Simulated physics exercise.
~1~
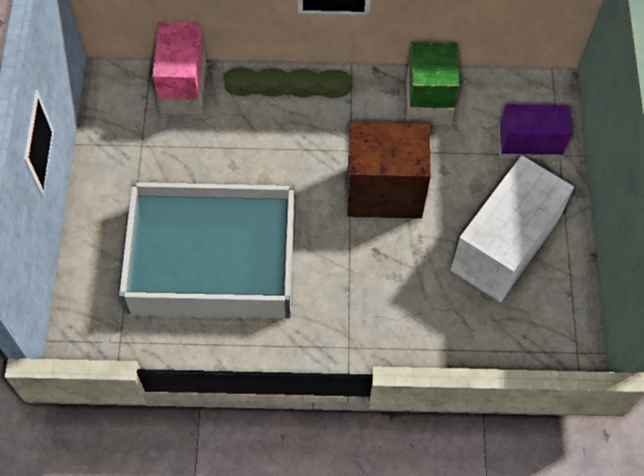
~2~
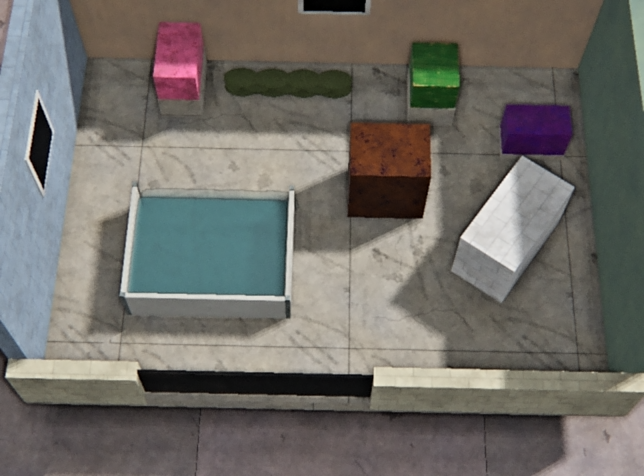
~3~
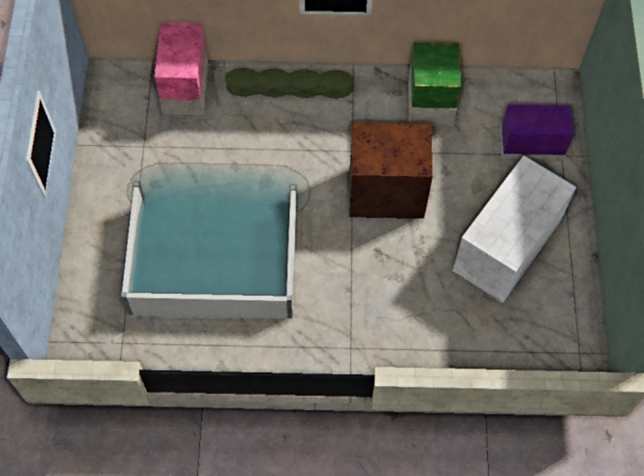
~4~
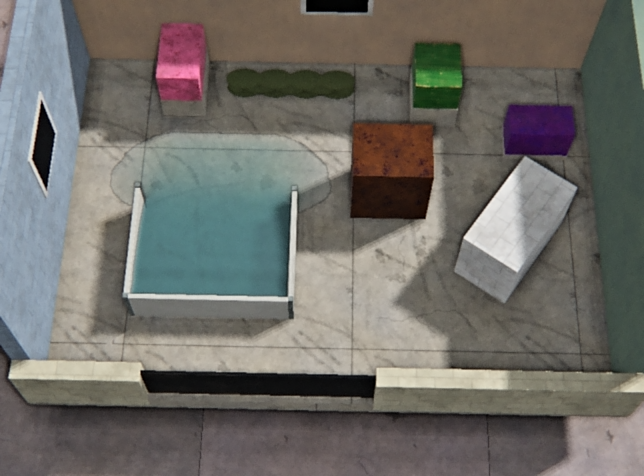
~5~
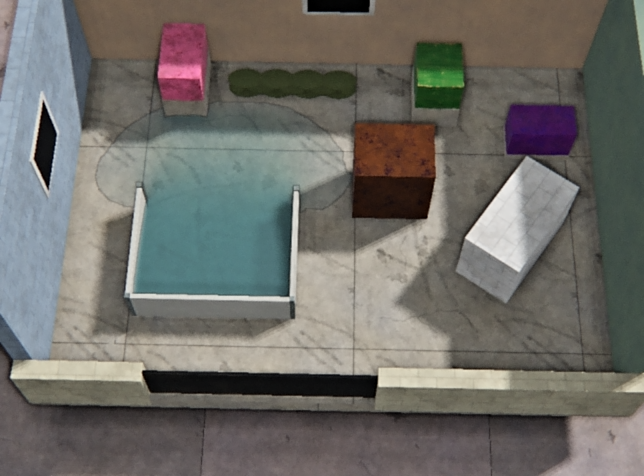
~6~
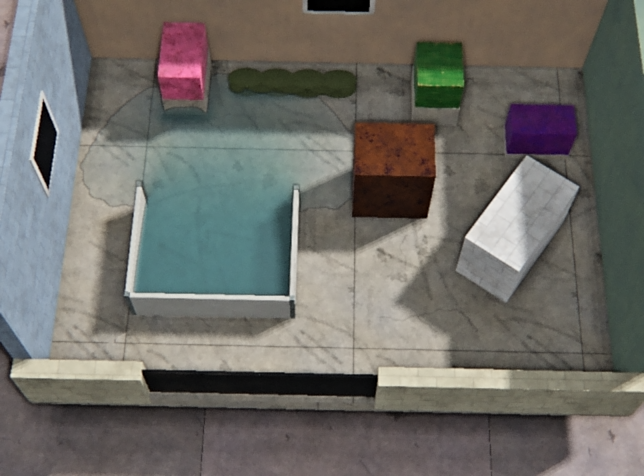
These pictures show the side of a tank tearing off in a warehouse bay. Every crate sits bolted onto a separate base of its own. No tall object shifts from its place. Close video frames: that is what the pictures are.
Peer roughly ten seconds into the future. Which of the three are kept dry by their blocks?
My prediction: Pink crate: Safe, green crate: Safe, purple crate: Not safe.
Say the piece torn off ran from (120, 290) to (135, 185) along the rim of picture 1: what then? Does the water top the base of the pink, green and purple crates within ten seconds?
Result: Pink is not reached; green is not reached; purple is not reached.
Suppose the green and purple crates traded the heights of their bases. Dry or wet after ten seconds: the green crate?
Note: Green crate is flooded.
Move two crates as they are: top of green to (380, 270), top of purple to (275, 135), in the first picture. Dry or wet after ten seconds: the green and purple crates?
As I read it, the green crate stays clear and the purple crate gets flooded.
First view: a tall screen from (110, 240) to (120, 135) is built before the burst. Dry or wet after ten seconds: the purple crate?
Well, the purple crate gets flooded in the end.
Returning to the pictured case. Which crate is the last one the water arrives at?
The one in purple, as I see it.
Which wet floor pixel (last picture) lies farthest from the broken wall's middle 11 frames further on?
The farthest point of the front sits at (454, 75).
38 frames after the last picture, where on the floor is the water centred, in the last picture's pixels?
I reckon somewhere around (292, 185).
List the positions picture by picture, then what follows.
The water tank at (209, 242) is whole and still, in the first picture.
The front is at a hidden place, out from the gap on the water tank's far side, in the second picture.
The front is at a hidden place, out from the gap on the water tank's far side, in the third picture.
Water pours out on the water tank's far side and has run to (141, 149), in the fourth picture.
The front is at (137, 127), out from the gap on the water tank's far side, in the fifth picture.
The front is at (312, 99), out from the gap on the water tank's far side, in the sixth picture.
A moment on, water covers 25 % of the floor; the pink crate water round its plinth, the green crate not reached, the purple crate not reached.
Next, water covers 30 % of the floor; the pink crate water round its plinth, the green crate water round its plinth, the purple crate not reached.
Then, water covers 50 % of the floor; the pink crate water round its plinth, the green crate water round its plinth, the purple crate water round its plinth.
Later, water covers 80 % of the floor; the pink crate water round its plinth, the green crate water round its plinth, the purple crate water round its plinth.
In the end, water covers 100 % of the floor; the pink crate stayed above the water, the green crate stayed above the water, the purple crate was topped.
